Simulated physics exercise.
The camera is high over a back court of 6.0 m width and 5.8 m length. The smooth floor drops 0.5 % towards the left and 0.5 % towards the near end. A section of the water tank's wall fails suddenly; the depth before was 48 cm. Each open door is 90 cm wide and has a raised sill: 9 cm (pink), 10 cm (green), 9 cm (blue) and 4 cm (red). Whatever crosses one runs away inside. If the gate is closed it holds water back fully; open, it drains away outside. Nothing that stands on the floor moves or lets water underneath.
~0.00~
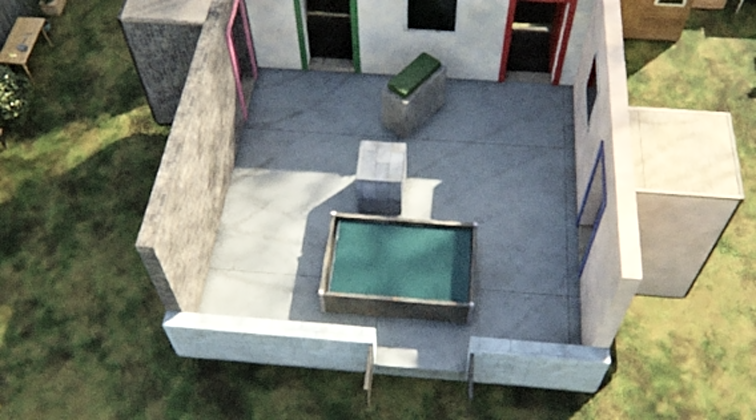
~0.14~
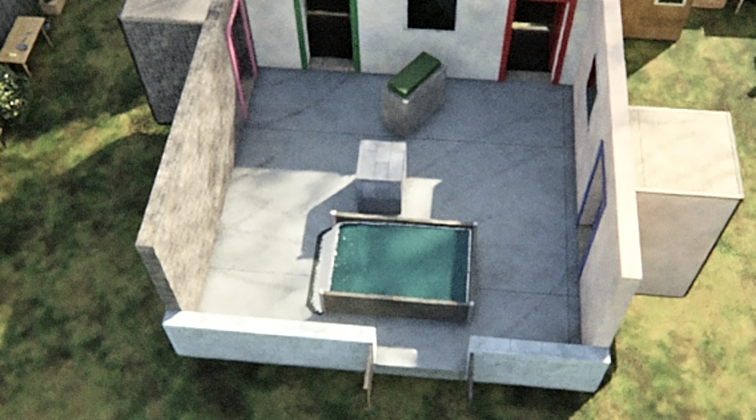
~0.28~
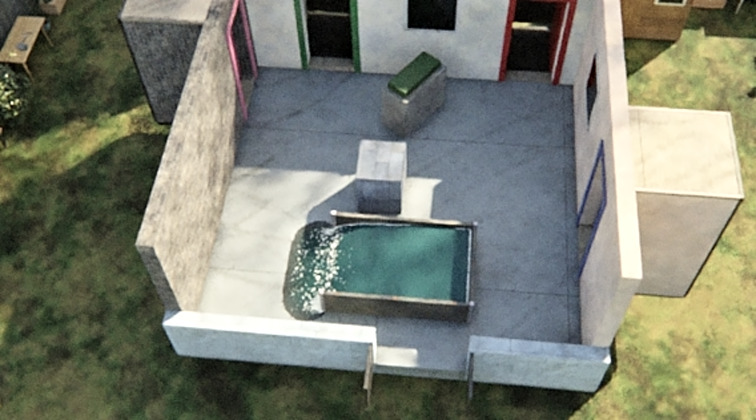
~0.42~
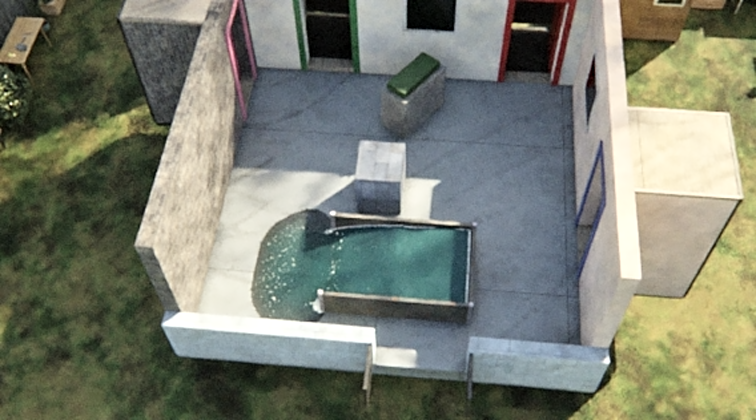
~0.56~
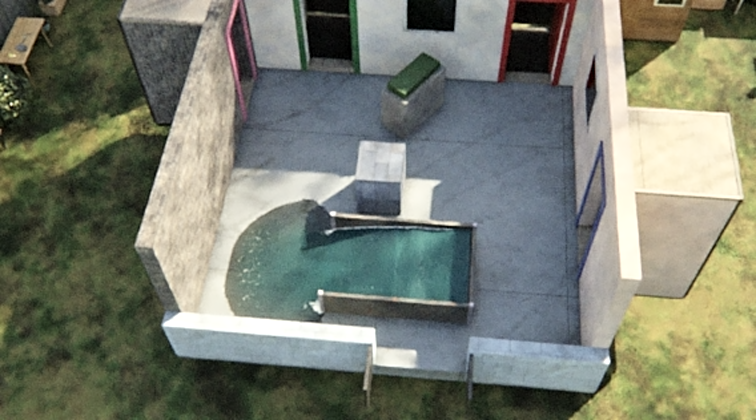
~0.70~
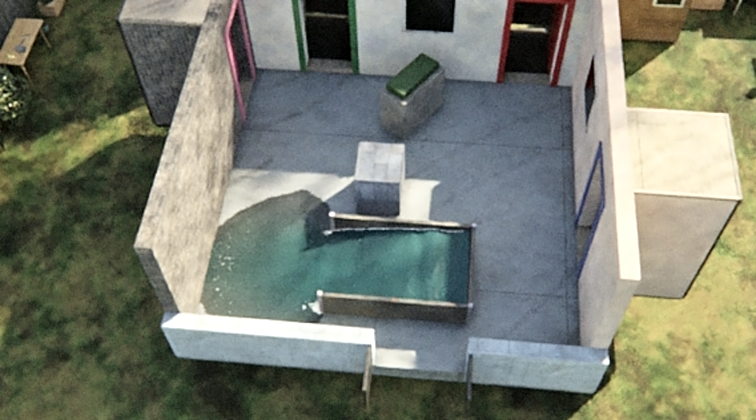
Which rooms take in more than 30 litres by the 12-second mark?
Within that time: At the pink door it stays under the limit; at the green door it keeps below the limit; at the blue door it does not reach the limit; at the red door it does not reach the limit.
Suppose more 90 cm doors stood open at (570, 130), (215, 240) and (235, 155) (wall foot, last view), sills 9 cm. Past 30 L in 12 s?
In turn: Not over, above, not over.
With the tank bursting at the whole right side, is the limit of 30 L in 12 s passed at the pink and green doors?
Against that limit: Pink below, green not over.
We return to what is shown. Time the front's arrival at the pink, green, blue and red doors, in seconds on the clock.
Pink 2.2 s, green 3.2 s, blue 6.5 s, red 5.5 s.
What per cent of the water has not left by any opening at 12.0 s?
Some 92 per cent remains.
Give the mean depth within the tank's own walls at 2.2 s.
Some 19 cm.
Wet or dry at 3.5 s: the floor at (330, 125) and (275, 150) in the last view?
In turn: Wet, flooded.
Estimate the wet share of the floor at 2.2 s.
Near 20 per cent is wet.
After 1.4 s water covers 20 % of the floor and is deepest (33 cm) near (195, 325); pink door not reached, green door not reached, blue door not reached, red door not reached.
After 2.2 s water covers 20 % of the floor and is deepest (34 cm) near (218, 277); pink door not reached, green door not reached, blue door not reached, red door not reached.
After 3.5 s water covers 40 % of the floor and is deepest (22 cm) near (192, 336); pink door 5 cm at the sill, 0 L in, green door 9 cm at the sill, 0 L in, blue door not reached, red door not reached.
After 7.0 s water covers 70 % of the floor and is deepest (14 cm) near (358, 80); pink door 10 cm at the sill, 9 L in, green door 9 cm at the sill, 7 L in, blue door 2 cm at the sill, 0 L in, red door 2 cm at the sill, 0 L in.
After 12.0 s water covers 95 % of the floor and is deepest (8 cm) near (204, 285); pink door 6 cm at the sill, 11 L in, green door 5 cm at the sill, 8 L in, blue door 4 cm at the sill, 0 L in, red door 2 cm at the sill, 0 L in.
